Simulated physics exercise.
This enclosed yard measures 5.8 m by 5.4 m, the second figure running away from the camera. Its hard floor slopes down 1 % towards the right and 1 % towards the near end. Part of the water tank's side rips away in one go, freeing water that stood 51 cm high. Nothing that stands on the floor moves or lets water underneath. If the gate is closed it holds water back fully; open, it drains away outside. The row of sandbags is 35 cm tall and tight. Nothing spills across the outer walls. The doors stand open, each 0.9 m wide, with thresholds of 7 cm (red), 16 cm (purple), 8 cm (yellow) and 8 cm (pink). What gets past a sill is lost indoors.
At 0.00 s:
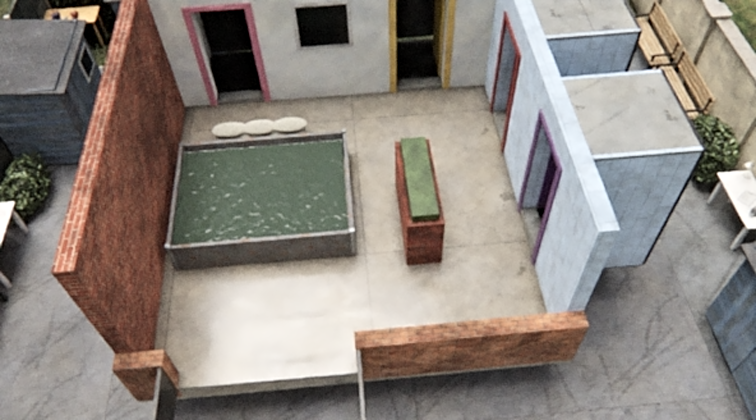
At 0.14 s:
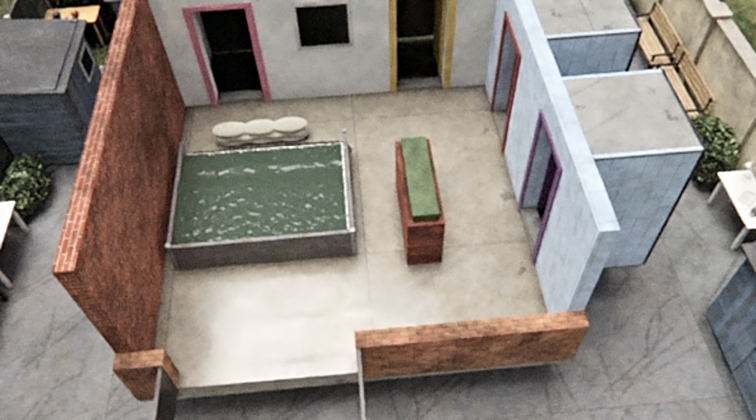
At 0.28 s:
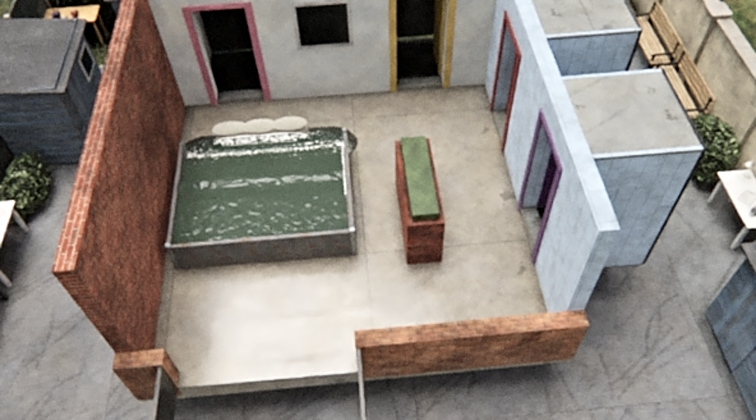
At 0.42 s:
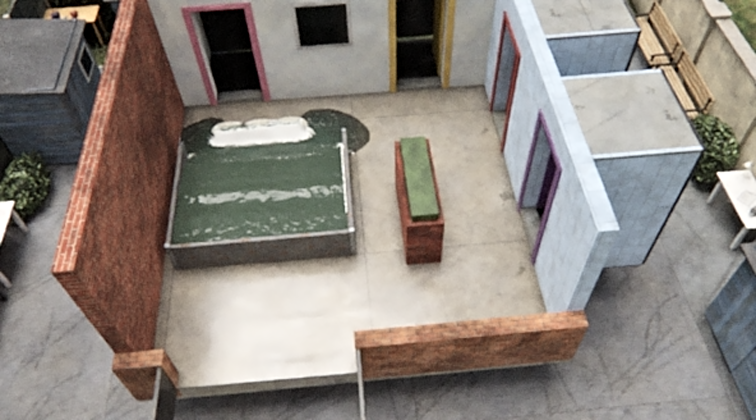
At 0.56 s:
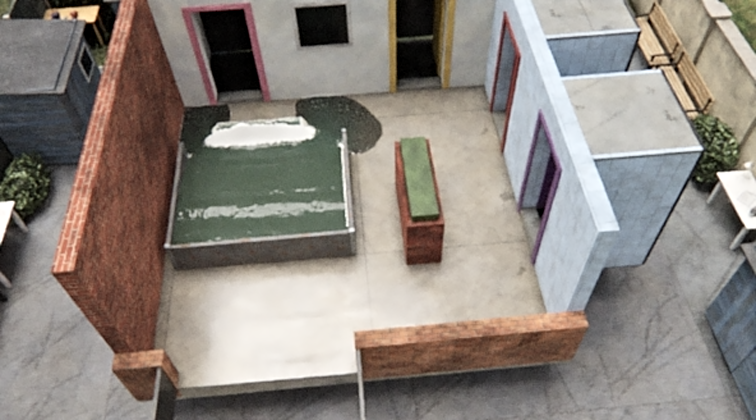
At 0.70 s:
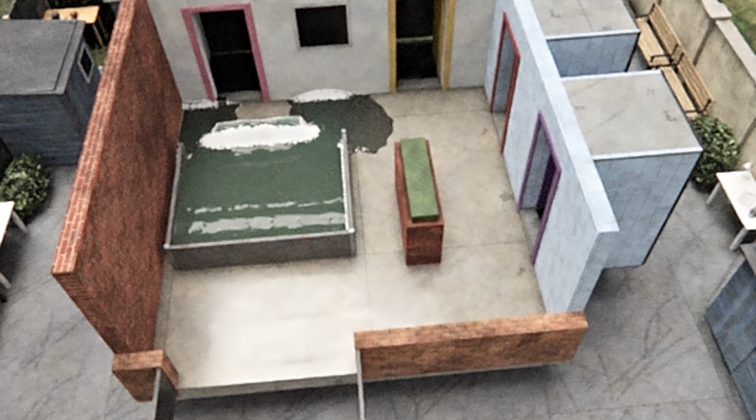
A walled yard with a pale hard floor is seen from high above its open near end, with brick on the left, light blue on the right, and pink- and yellow-framed doorways at the back. A grey-sided tank of green water sits left of a narrow brick block topped in green. The camera stays still as water ripples, surges out over the tank's far side around a pale lobed object, foams white, and spreads darkly along the back wall and rightward.
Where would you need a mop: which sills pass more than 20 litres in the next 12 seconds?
The water let in: At the red door it exceeds the limit; at the purple door it stays under the limit; at the yellow door it passes the limit; at the pink door it goes over the limit.
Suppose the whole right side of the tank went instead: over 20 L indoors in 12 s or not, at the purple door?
Against that limit: Purple under.
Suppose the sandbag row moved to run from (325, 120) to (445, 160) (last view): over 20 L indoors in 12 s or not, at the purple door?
Against that limit: Purple under.
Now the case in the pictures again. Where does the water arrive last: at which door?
It is the purple one.
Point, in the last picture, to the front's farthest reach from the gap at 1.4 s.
Near (431, 95).
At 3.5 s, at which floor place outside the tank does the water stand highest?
Around (461, 100).
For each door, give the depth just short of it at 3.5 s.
Depths in cm: Red 16, purple 2, yellow 12, pink 15.
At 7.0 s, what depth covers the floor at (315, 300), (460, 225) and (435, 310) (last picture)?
Roughly 1, 5 and 7 cm, in turn.
After 1.4 s water covers 25 % of the floor and is deepest (39 cm) near (260, 157); red door not reached, purple door not reached, yellow door 7 cm at the sill, 0 L in, pink door 18 cm at the sill, 4 L in.
After 2.2 s water covers 30 % of the floor and is deepest (34 cm) near (184, 120); red door 8 cm at the sill, 0 L in, purple door not reached, yellow door 13 cm at the sill, 4 L in, pink door 17 cm at the sill, 31 L in.
After 3.5 s water covers 45 % of the floor and is deepest (26 cm) near (461, 100); red door 16 cm at the sill, 39 L in, purple door 2 cm at the sill, 0 L in, yellow door 12 cm at the sill, 17 L in, pink door 15 cm at the sill, 71 L in.
After 7.0 s water covers 75 % of the floor and is deepest (16 cm) near (531, 341); red door 15 cm at the sill, 210 L in, purple door 7 cm at the sill, 0 L in, yellow door 11 cm at the sill, 41 L in, pink door 11 cm at the sill, 122 L in.
After 12.0 s water covers 95 % of the floor and is deepest (14 cm) near (543, 340); red door 11 cm at the sill, 305 L in, purple door 7 cm at the sill, 0 L in, yellow door 4 cm at the sill, 48 L in, pink door 7 cm at the sill, 132 L in.
